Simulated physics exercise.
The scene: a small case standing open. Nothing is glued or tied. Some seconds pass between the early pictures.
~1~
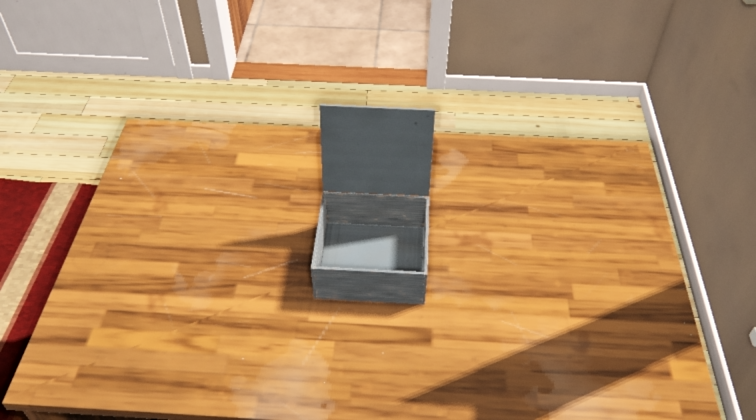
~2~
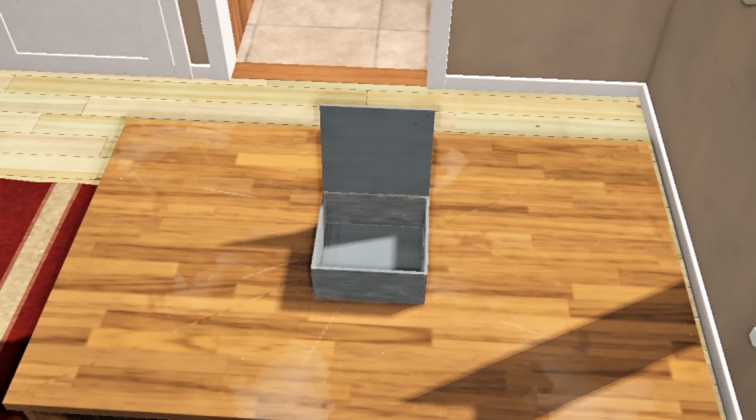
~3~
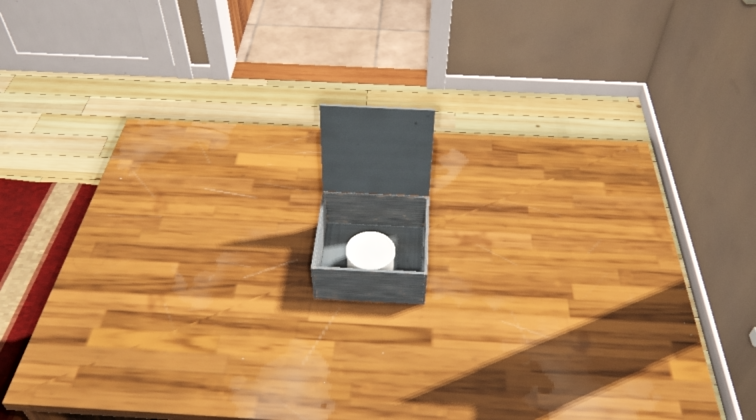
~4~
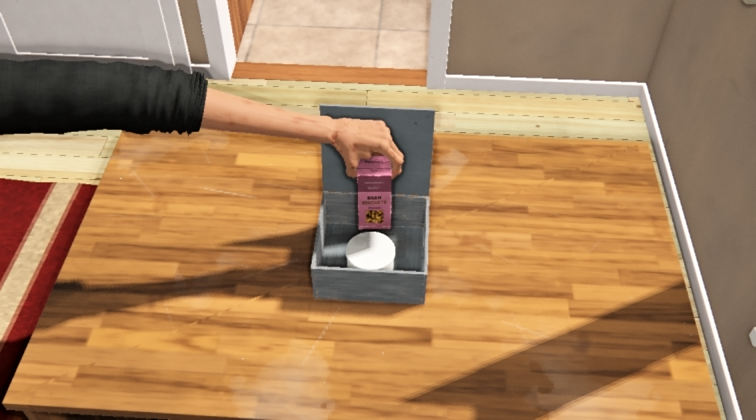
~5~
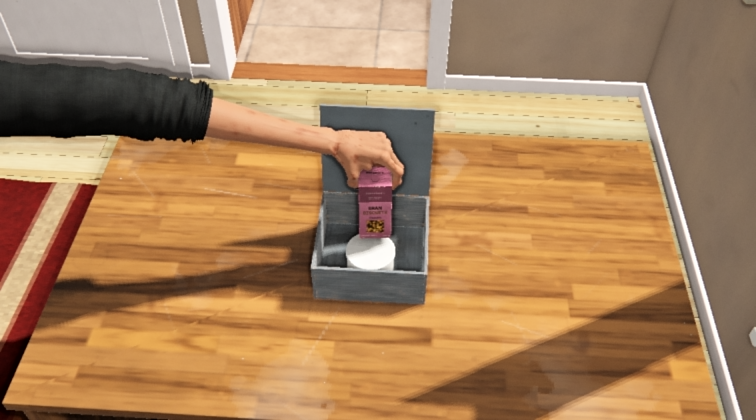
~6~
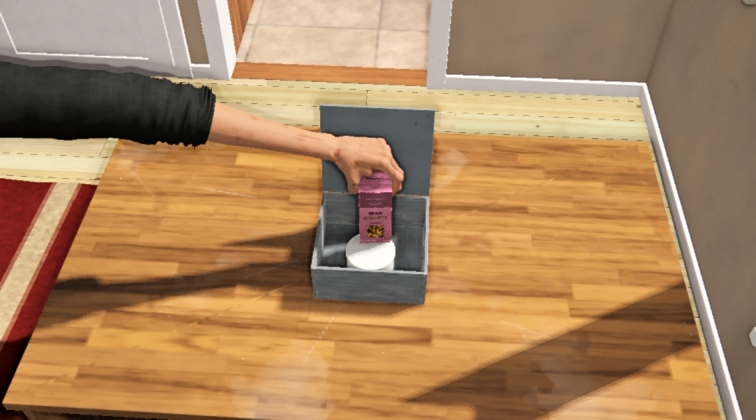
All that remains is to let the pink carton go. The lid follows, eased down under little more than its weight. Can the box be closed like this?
As it turns out, it will not close.
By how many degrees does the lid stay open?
About 65°.
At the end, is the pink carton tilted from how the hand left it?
It stays as placed.
Then, 0.90 s after the last picture, lid starting down.
Then, 1.10 s after the last picture, pink carton resting near (375, 209).
Then, 1.30 s after the last picture, lid 78° above the rim.
Then, 1.50 s after the last picture, lid 67° above the rim.
At rest, lid 67° above the rim; both in place. Seen from the same camera at the end, pink carton near (375, 210).
